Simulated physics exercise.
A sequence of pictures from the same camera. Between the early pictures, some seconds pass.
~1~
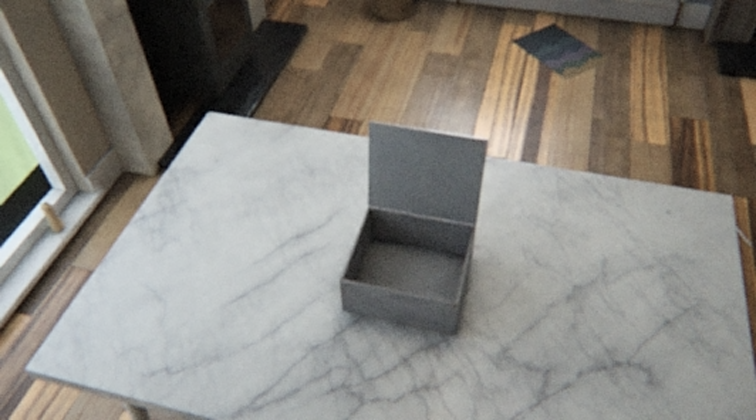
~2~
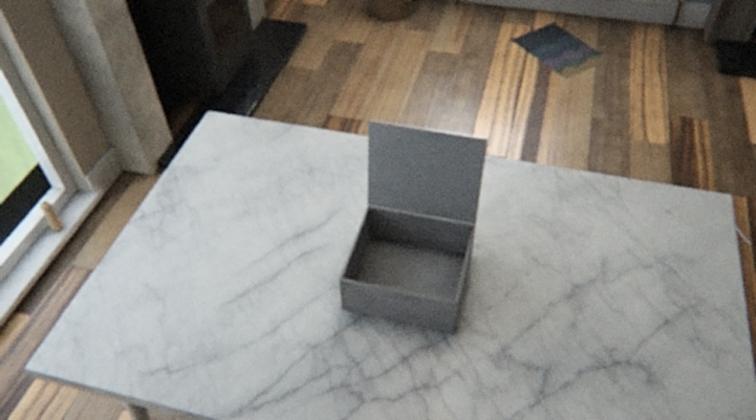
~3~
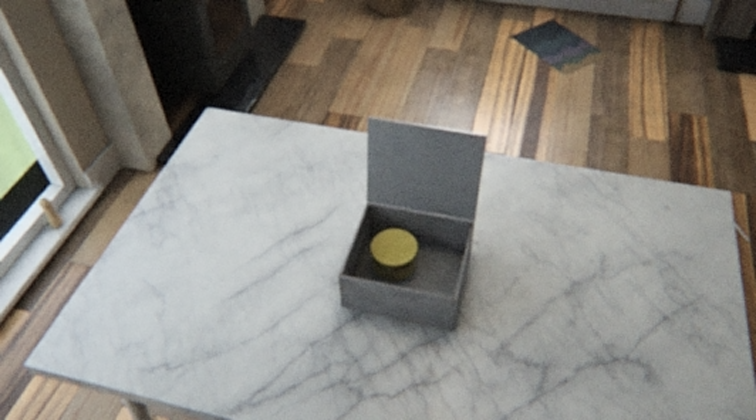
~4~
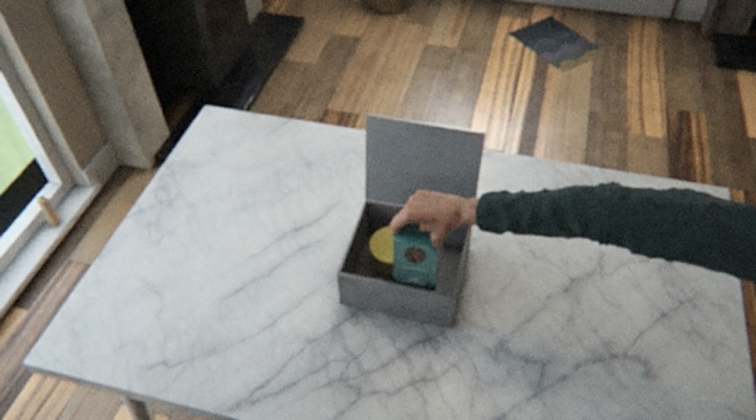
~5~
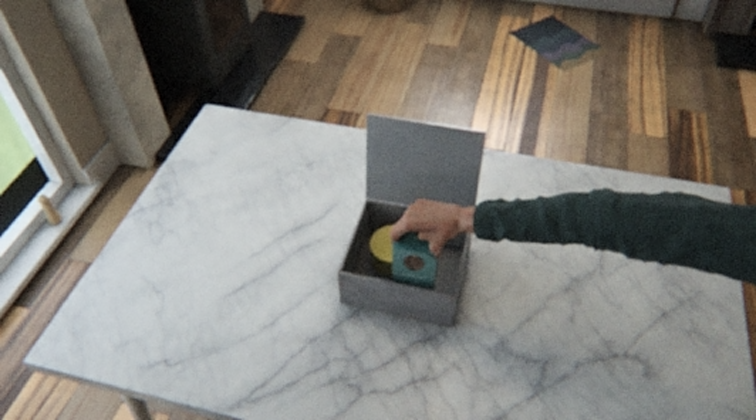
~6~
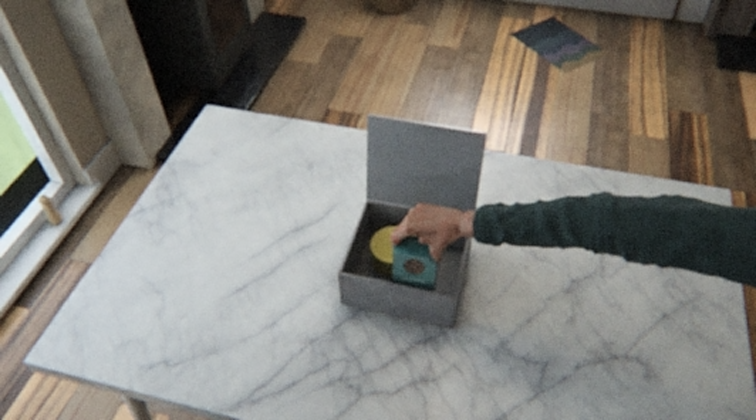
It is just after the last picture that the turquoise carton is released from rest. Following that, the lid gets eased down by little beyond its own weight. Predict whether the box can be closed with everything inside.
The box cannot be closed.
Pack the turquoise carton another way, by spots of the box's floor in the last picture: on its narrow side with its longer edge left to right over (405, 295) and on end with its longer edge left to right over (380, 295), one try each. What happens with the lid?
So, first it fits down fine, then it won't go down.
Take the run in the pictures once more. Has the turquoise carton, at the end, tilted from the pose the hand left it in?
The turquoise carton stays as it was set.
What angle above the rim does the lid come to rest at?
Angle above rim: About 30°.
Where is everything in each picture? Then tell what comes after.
In the first frame, the last thing is not in view yet.
In the second frame, the last thing is not in view yet.
In the third frame, the last thing is not in view yet; yellow tub (394, 256).
In the fourth frame, on its way; turquoise carton (416, 264).
In the fifth frame, on its way; turquoise carton (415, 271).
In the sixth frame, in place under the hand; turquoise carton (416, 275).
Then, 1.30 s later than the last frame, lid 77° above the rim.
Then, 1.60 s later than the last frame, lid 53° above the rim.
When it is over, lid 31° above the rim; both as before. End places, in pixels of the last picture, turquoise carton near (416, 275).
